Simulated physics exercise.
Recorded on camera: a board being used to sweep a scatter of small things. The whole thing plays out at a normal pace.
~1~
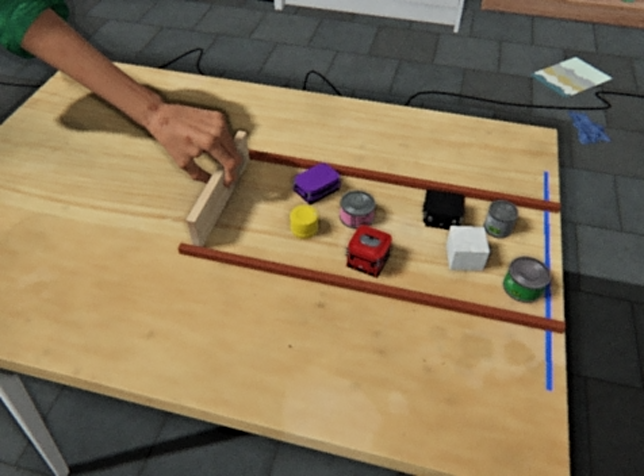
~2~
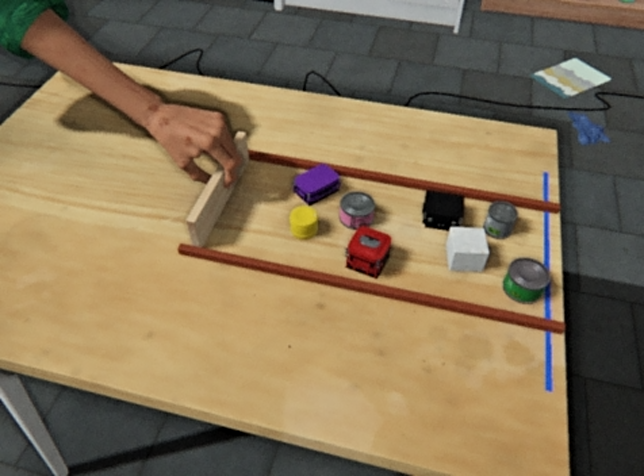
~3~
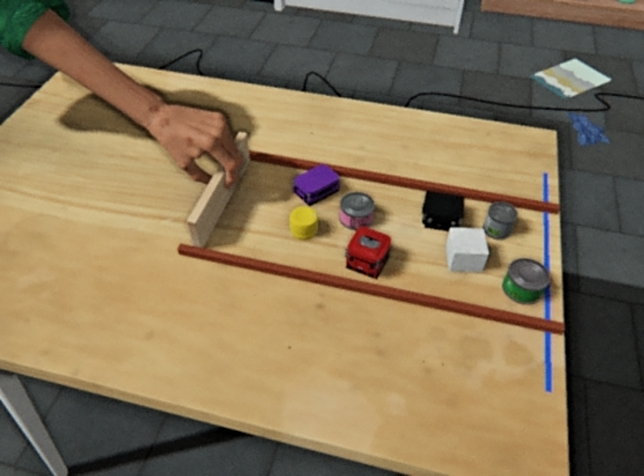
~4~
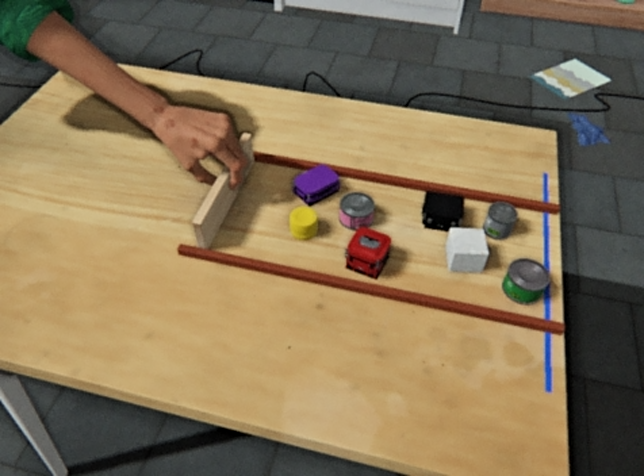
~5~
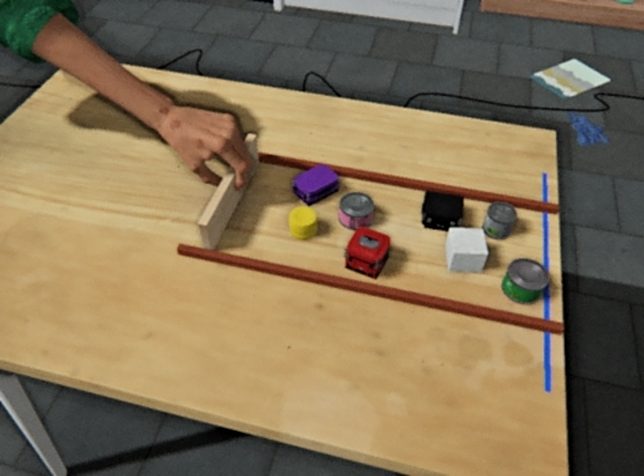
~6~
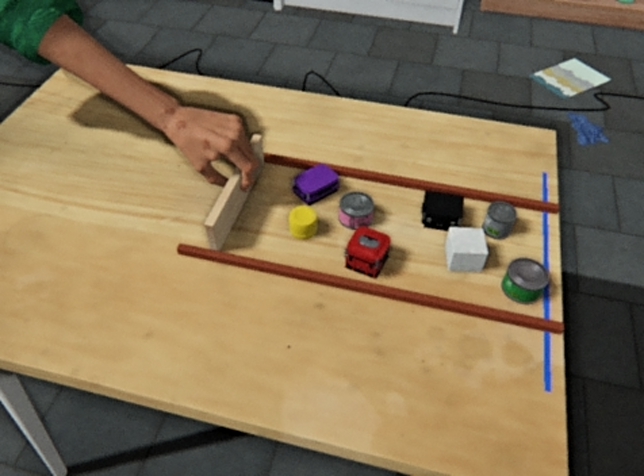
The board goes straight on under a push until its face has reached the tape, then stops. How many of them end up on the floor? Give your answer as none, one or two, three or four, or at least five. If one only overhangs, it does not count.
The count is at least five.
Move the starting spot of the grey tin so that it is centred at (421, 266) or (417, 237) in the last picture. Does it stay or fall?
In order, the object goes off, then goes off.
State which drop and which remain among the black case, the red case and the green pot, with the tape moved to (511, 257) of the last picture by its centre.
Observed: Black case slides off; red case hangs on; green pot slides off.
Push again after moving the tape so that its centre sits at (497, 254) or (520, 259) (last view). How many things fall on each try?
The floor gets 1 the first time and 4 the second.
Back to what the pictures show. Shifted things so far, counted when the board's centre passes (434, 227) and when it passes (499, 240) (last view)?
At the one place 7, at the other 8.
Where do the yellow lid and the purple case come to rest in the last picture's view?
They come to rest around (564, 279) and (563, 223).
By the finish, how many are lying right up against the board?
It ends up touching 2.
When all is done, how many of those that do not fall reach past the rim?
The number overhanging is 2.
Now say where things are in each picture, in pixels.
In the first picture, green pot (526, 280); grey tin (501, 219); white block (467, 249); board (221, 187); tape (548, 263).
In the second picture, grey tin (500, 220); black case (443, 211).
In the third picture, white block (466, 250); pink pot (357, 211).
In the fourth picture, green pot (526, 281); red case (368, 252).
In the fifth picture, grey tin (499, 221); yellow lid (303, 223).
In the sixth picture, green pot (525, 281); grey tin (499, 221); white block (466, 250); board (237, 191); tape (546, 264).
Early on, none off yet; green pot at rest near (525, 281); grey tin at rest near (499, 221); white block at rest near (466, 250).
A while later, none off yet; green pot travelled a little near (546, 294); grey tin leaning well over near (583, 247); white block travelled well along near (537, 261).
Finally, the number that fall off is five or more; lost, pink pot, red case, black case, white block, grey tin and green pot.
